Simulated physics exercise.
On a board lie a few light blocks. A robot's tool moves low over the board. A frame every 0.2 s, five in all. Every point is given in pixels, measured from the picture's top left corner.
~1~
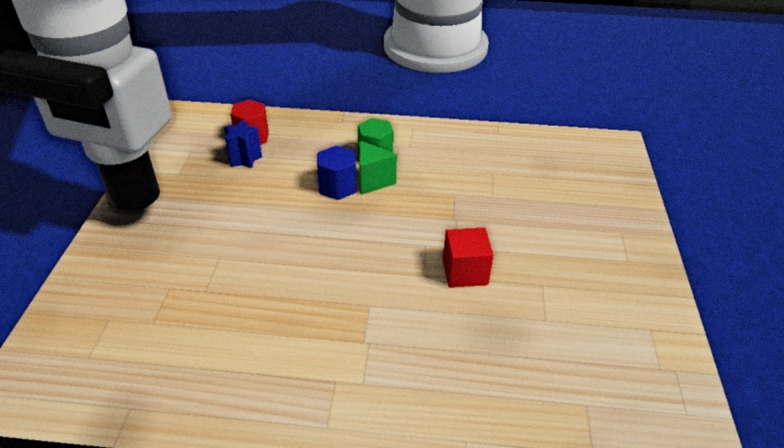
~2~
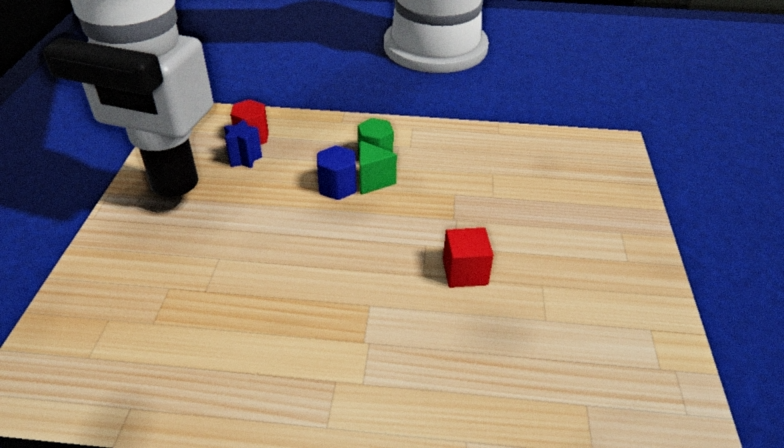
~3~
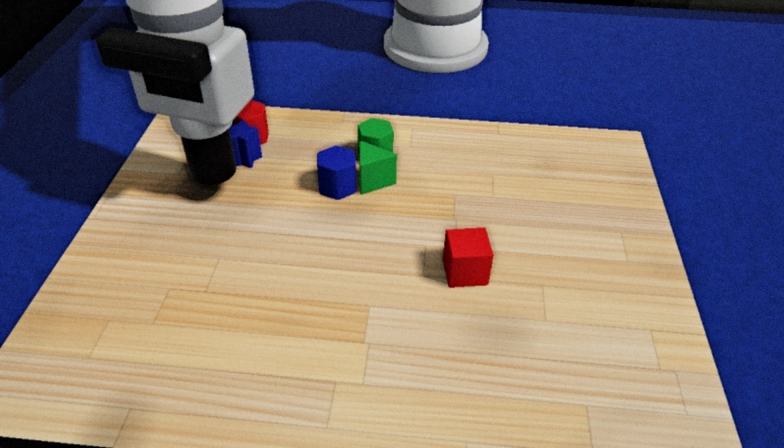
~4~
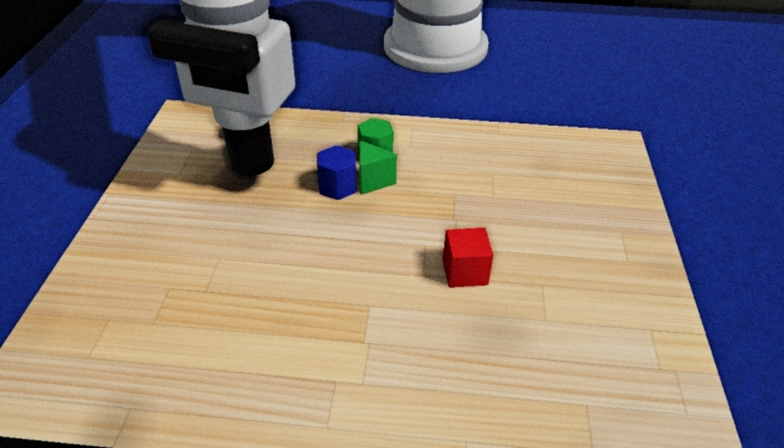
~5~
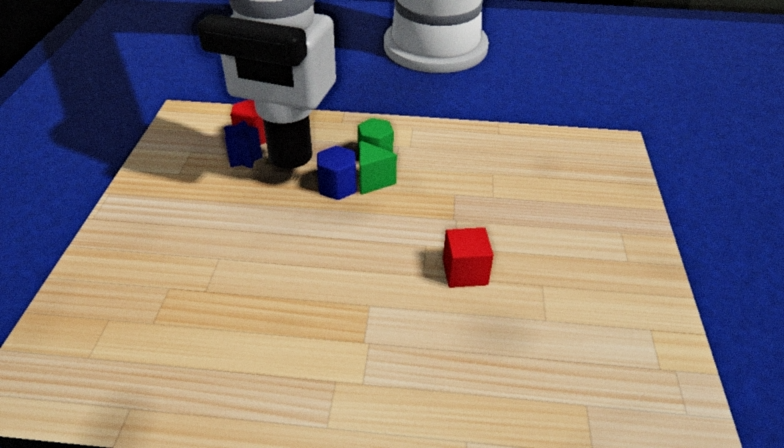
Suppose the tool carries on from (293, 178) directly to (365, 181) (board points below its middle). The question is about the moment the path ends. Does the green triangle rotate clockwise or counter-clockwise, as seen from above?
It makes a counterclockwise turn.
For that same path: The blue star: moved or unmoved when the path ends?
Here's my answer: The blue star remains in position.
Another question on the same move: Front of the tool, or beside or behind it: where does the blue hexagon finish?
The tool pushes it to the end.
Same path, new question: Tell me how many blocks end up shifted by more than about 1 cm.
I predict two.
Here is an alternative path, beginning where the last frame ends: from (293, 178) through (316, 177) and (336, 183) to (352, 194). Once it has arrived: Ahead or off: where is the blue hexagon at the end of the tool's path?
At that point it is up front.
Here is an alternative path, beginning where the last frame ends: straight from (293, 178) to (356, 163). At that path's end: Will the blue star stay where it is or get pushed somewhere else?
It stays.
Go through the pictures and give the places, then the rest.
Tool tip (136, 196); block tops, blue star (240, 129); blue hexagon (336, 157); green triangle (373, 152); green hexagon (375, 127), in the first frame.
Tool (175, 183); blocks unchanged, in the second frame.
Tool (214, 172); blocks unchanged, in the third frame.
Tool (252, 163); blocks unchanged, in the fourth frame.
Tool (291, 156); blue star (240, 129); blue hexagon (336, 157); green triangle (373, 152); green hexagon (375, 127), in the fifth frame.
On the path given first. Halfway along, tool (328, 158); blue hexagon (364, 163), turned 20° clockwise; green triangle (398, 157), turned 25° anticlockwise.
At the end, tool (364, 159); blue star in place; blue hexagon (394, 169), turned 50° clockwise; green triangle (424, 158), turned 35° anticlockwise; green hexagon in place.
